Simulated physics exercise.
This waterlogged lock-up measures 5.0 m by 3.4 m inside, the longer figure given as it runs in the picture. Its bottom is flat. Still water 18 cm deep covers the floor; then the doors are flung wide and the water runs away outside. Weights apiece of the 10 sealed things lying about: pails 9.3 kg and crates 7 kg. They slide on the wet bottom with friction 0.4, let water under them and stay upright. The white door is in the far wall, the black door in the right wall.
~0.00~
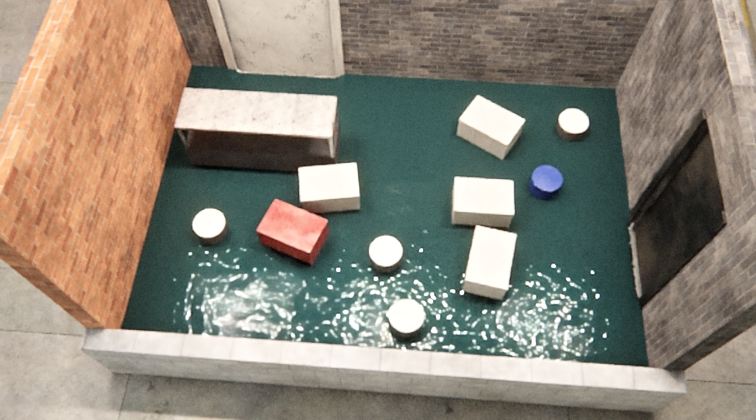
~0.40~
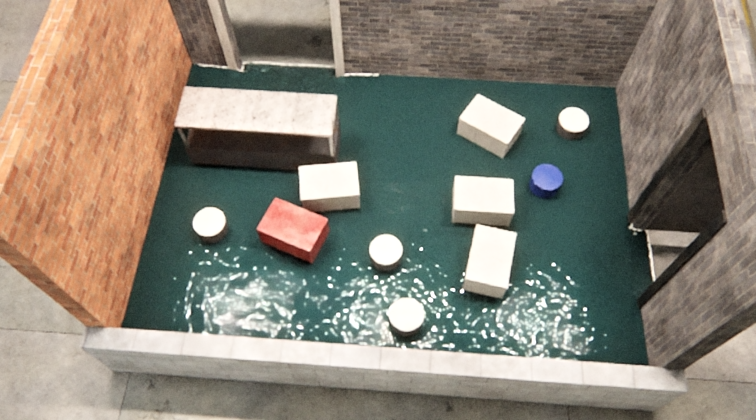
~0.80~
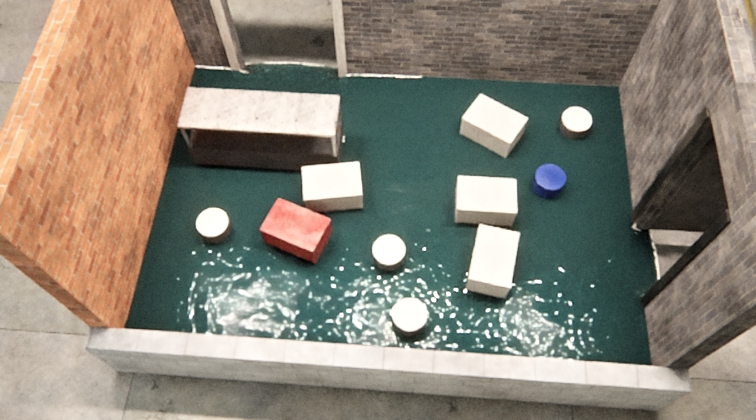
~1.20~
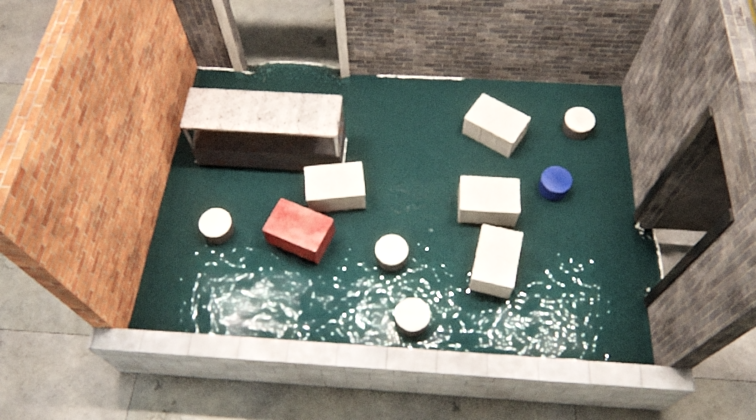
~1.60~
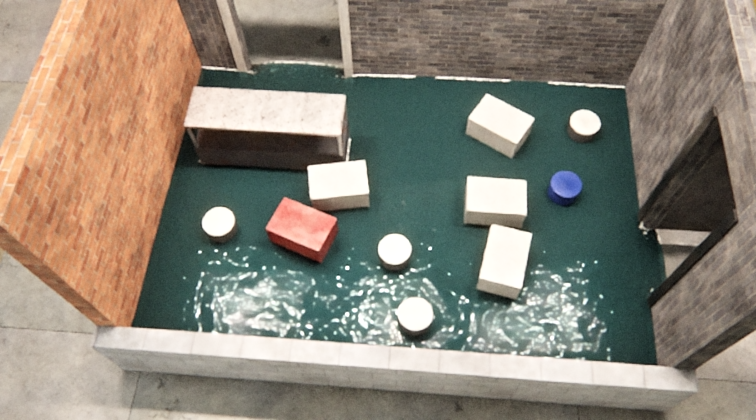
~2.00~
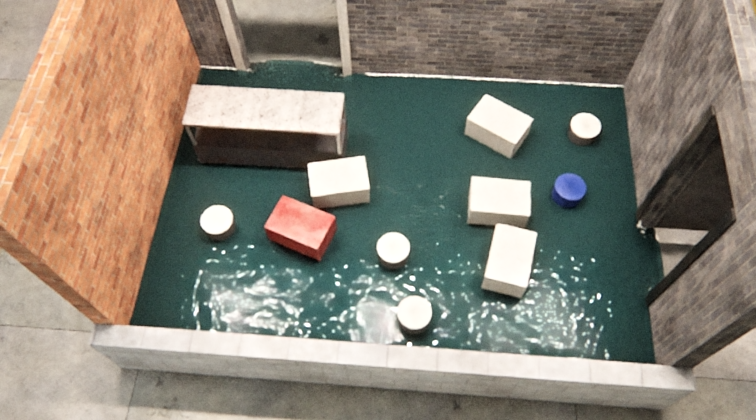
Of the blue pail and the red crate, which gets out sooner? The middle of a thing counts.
The blue one.
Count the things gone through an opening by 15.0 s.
By then 4.
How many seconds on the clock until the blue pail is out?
Near 5.5 s.
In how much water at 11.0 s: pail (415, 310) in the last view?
About 10 cm.
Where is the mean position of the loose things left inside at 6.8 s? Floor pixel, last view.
Near (448, 202).
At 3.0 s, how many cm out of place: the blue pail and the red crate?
About 40 and 5 cm.
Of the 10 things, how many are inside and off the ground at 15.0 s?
2 of them.
After 3.0 s the blue pail is near (583, 200), 0.4 m from its start, afloat; the red crate is near (304, 218), 0.1 m from its start, afloat; 0 of 10 are out; 10 afloat.
After 6.8 s the blue pail has gone out (at 5.7 s); the red crate is near (353, 193), 0.6 m from its start, afloat; 1 of 10 are out; 9 afloat.
After 11.0 s the blue pail has gone out (at 5.7 s); the red crate is near (365, 173), 0.9 m from its start, afloat; 3 of 10 are out; 3 afloat.
After 15.0 s the blue pail has gone out (at 5.7 s); the red crate is near (376, 118), 1.5 m from its start, afloat; 4 of 10 are out; 2 afloat.
